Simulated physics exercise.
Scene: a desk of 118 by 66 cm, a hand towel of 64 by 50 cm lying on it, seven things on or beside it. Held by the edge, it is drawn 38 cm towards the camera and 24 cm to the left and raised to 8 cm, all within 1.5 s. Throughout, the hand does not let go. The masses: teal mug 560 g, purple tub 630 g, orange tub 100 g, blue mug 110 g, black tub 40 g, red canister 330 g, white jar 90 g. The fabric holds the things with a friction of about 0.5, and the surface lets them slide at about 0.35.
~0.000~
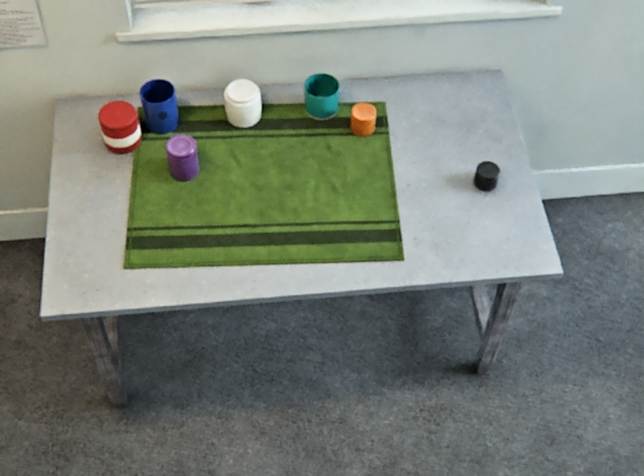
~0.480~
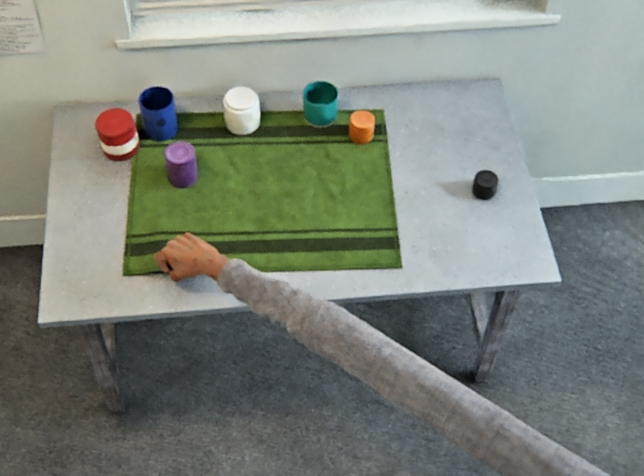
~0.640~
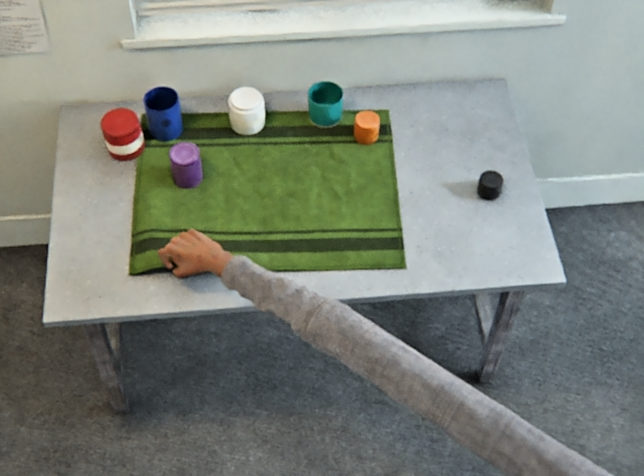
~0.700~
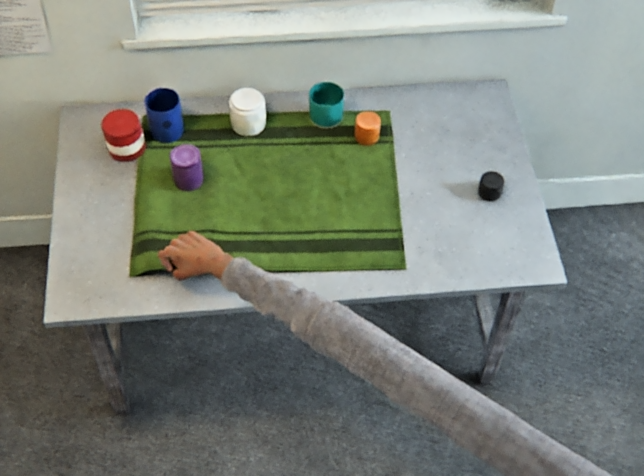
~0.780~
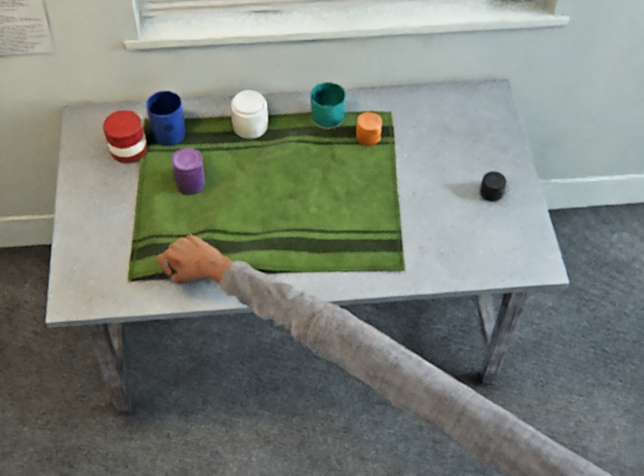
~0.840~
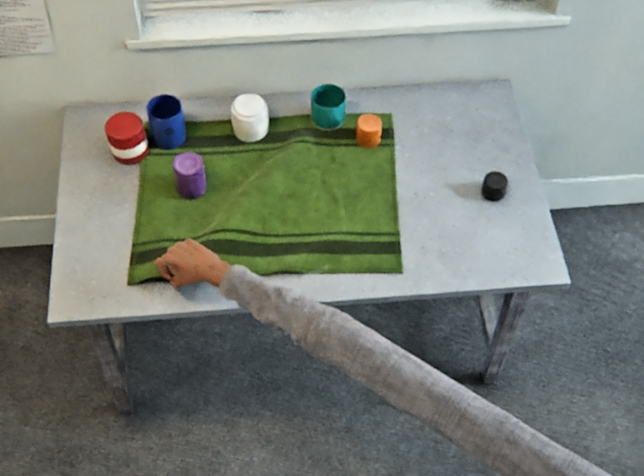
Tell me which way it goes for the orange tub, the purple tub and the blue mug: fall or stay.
One by one: I'd say the orange tub does not leave; I'd say the purple tub leaves; I'd say the blue mug leaves.
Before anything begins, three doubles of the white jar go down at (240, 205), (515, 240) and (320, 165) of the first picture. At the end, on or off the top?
So it goes: The first one ends up off, the next is still up there, the last ends up off.
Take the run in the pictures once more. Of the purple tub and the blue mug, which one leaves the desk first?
Purple.
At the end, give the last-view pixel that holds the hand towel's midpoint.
It sits near (188, 353) in pixels.
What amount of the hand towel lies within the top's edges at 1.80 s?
Some 45 in a hundred.
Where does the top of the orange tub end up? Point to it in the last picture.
It comes to rest at about (273, 277).
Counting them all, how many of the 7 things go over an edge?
I make it 3.
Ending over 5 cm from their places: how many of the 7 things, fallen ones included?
After counting, the figure is 6.
At 1.2 s, 90 % of the hand towel is still over the top; purple tub 15 cm off its start, orange tub 14 cm off its start, blue mug 13 cm off its start.
At 1.5 s, 65 % of the hand towel is still over the top; purple tub 31 cm off its start, orange tub 29 cm off its start, blue mug 27 cm off its start.
At 1.8 s, 45 % of the hand towel is still over the top; purple tub 45 cm off its start at (97, 304), orange tub 42 cm off its start at (306, 244), blue mug 39 cm off its start at (91, 219).
At 2.1 s, 20 % of the hand towel is still over the top; blue mug 62 cm off its start, purple tub over the edge, orange tub 49 cm off its start.
At 3.7 s, 15 % of the hand towel is still over the top; blue mug over the edge, purple tub over the edge, orange tub 53 cm off its start at (273, 277), white jar over the edge.
